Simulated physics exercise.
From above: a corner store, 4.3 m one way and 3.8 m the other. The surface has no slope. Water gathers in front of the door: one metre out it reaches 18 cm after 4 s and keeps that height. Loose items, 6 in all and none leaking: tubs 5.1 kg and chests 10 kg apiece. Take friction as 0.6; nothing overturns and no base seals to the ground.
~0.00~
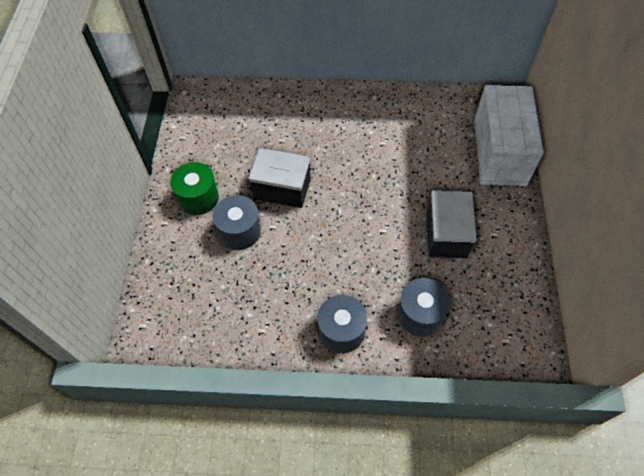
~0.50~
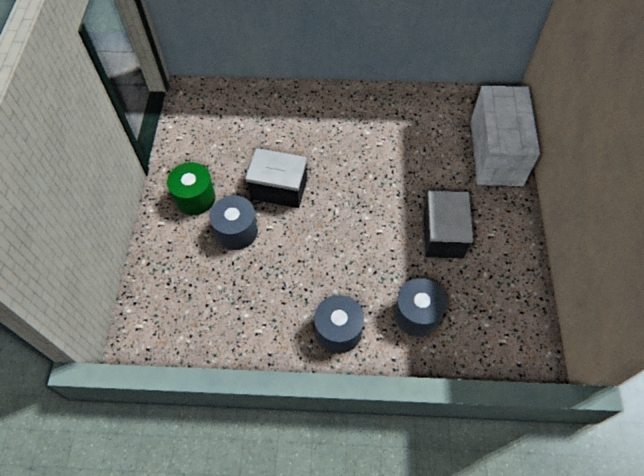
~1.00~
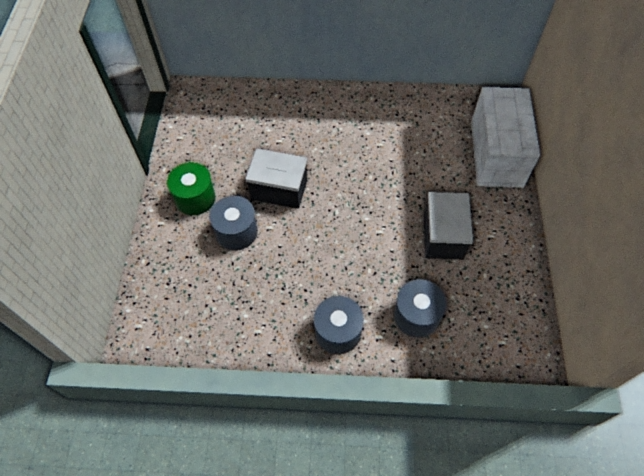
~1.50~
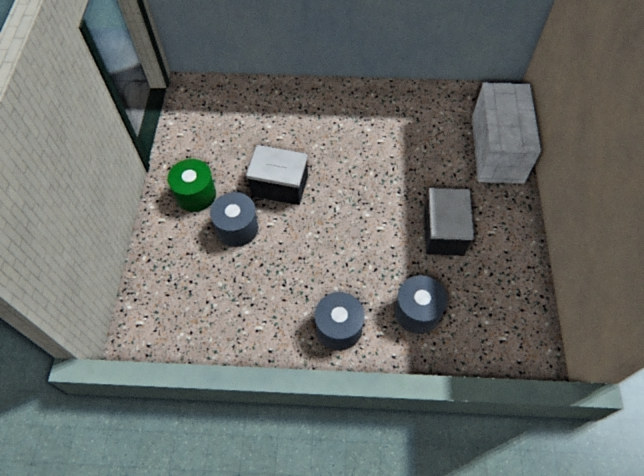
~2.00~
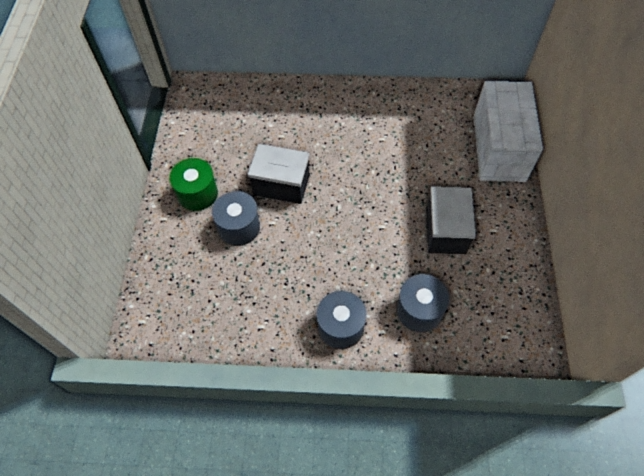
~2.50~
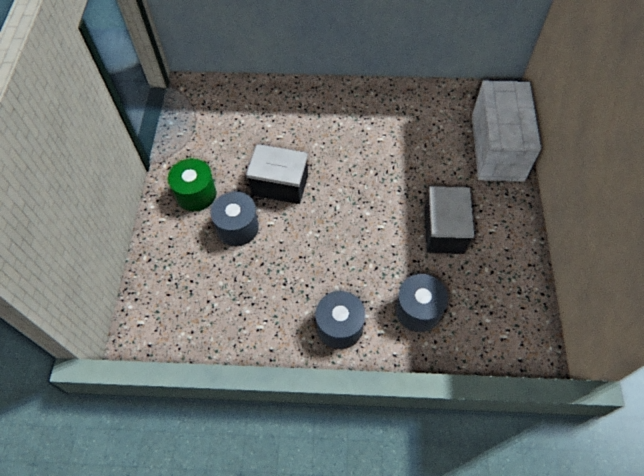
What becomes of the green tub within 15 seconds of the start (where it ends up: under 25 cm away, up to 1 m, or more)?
Green tub is nudged along.
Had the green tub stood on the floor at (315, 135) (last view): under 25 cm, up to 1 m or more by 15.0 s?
It ends far away.
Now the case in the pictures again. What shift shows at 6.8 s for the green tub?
About 20 cm.
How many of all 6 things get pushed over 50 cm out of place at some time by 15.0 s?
That makes 5.
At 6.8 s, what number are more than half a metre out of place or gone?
I count 1.
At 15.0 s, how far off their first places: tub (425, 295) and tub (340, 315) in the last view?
In turn: 250 cm, 200 cm.
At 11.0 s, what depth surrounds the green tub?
Roughly 2 cm.
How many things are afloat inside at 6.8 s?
I count 0.
After 3.5 s the green tub is near (189, 176), 0.0 m from its start, aground; 0 afloat.
After 6.8 s the green tub is near (178, 188), 0.2 m from its start, aground; 0 afloat.
After 11.0 s the green tub is near (178, 188), 0.2 m from its start, aground; 4 afloat.
After 15.0 s the green tub is near (231, 148), 0.5 m from its start, afloat; 6 afloat.
